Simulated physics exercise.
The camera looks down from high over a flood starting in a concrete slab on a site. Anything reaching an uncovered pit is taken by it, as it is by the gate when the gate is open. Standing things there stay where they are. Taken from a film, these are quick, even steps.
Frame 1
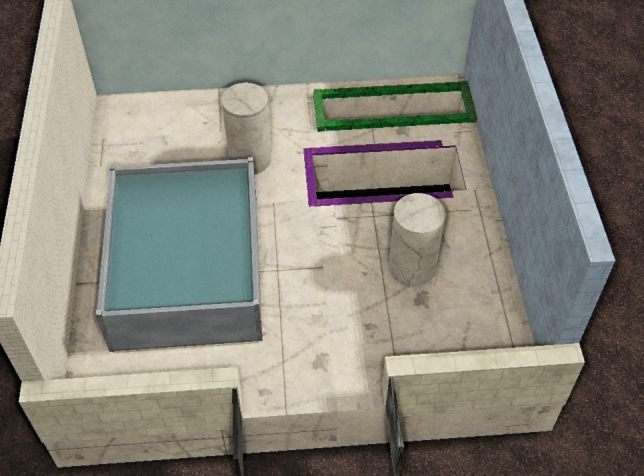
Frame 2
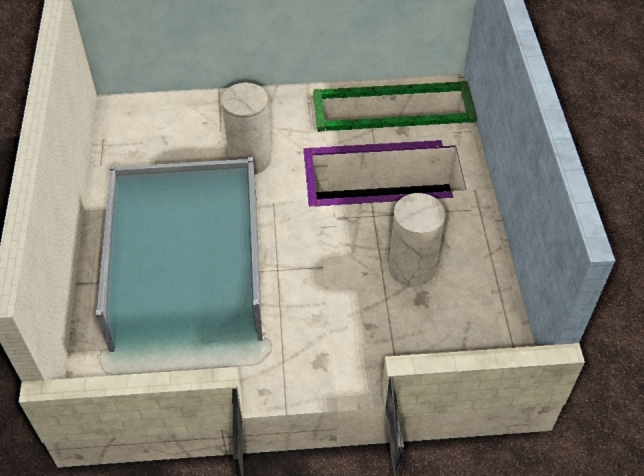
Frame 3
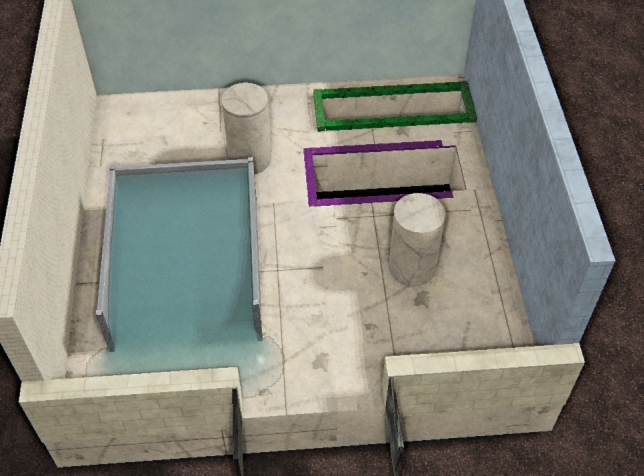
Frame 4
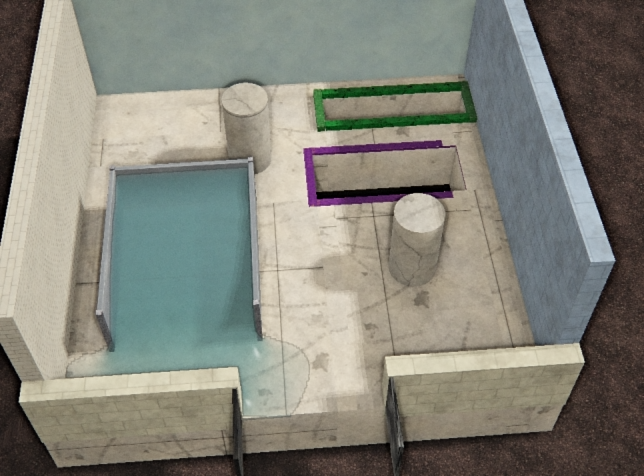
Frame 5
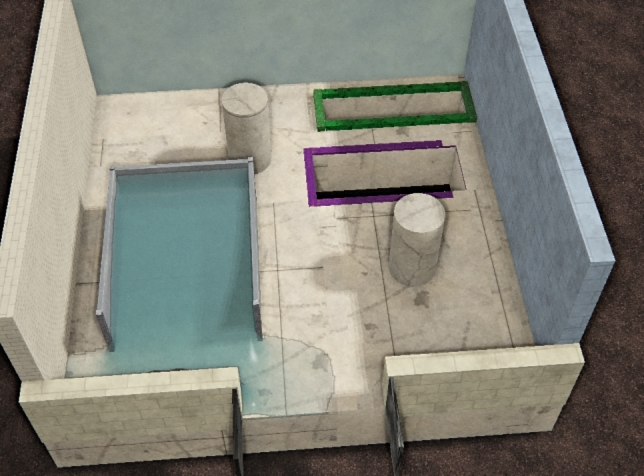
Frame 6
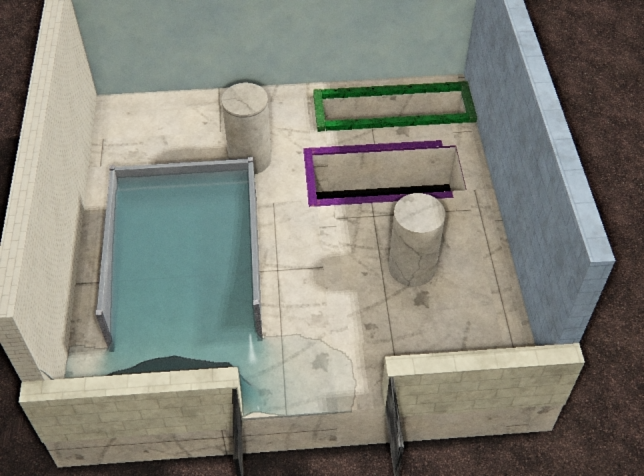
The clip shows a walled concrete slab with a tank of still water whose near side opens, letting water pour onto the floor, spread behind the low front wall, and creep rightward across the gap between the walls.
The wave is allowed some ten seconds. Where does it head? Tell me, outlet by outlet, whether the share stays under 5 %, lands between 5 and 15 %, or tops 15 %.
At the end, the gate will capture a heavy share beyond fifteen per cent; the purple pit will capture a medium share of five to fifteen per cent; the green pit will capture a light share below five per cent.
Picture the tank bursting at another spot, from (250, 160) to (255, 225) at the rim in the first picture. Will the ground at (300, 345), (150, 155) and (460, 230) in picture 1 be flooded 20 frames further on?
In the order asked: Out of reach, out of reach, sodden.
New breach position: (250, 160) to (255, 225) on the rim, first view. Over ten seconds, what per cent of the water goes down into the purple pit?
Roughly 55 per cent goes to the purple pit.
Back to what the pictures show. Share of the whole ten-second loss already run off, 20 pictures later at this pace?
About 45 per cent.
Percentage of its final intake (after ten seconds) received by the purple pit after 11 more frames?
Around 0 in a hundred.
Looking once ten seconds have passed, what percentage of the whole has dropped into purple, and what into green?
The first holds 14 per cent and the second 2 per cent.
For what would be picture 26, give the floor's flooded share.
My guess is around 55 in a hundred.
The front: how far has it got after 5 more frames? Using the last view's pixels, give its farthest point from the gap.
Approximate pixel: (409, 386).
A moment on, water covers 20 % of the floor; the gate 6 %, the purple pit 0 %, the green pit 0 %.
Next, water covers 35 % of the floor; the gate 13 %, the purple pit 0 %, the green pit 0 %.
Then, water covers 55 % of the floor; the gate 20 %, the purple pit 0 %, the green pit 0 %.
Later, water covers 75 % of the floor; the gate 27 %, the purple pit 5 %, the green pit 1 %.
In the end, water covers 90 % of the floor; the gate 33 %, the purple pit 13 %, the green pit 1 %.
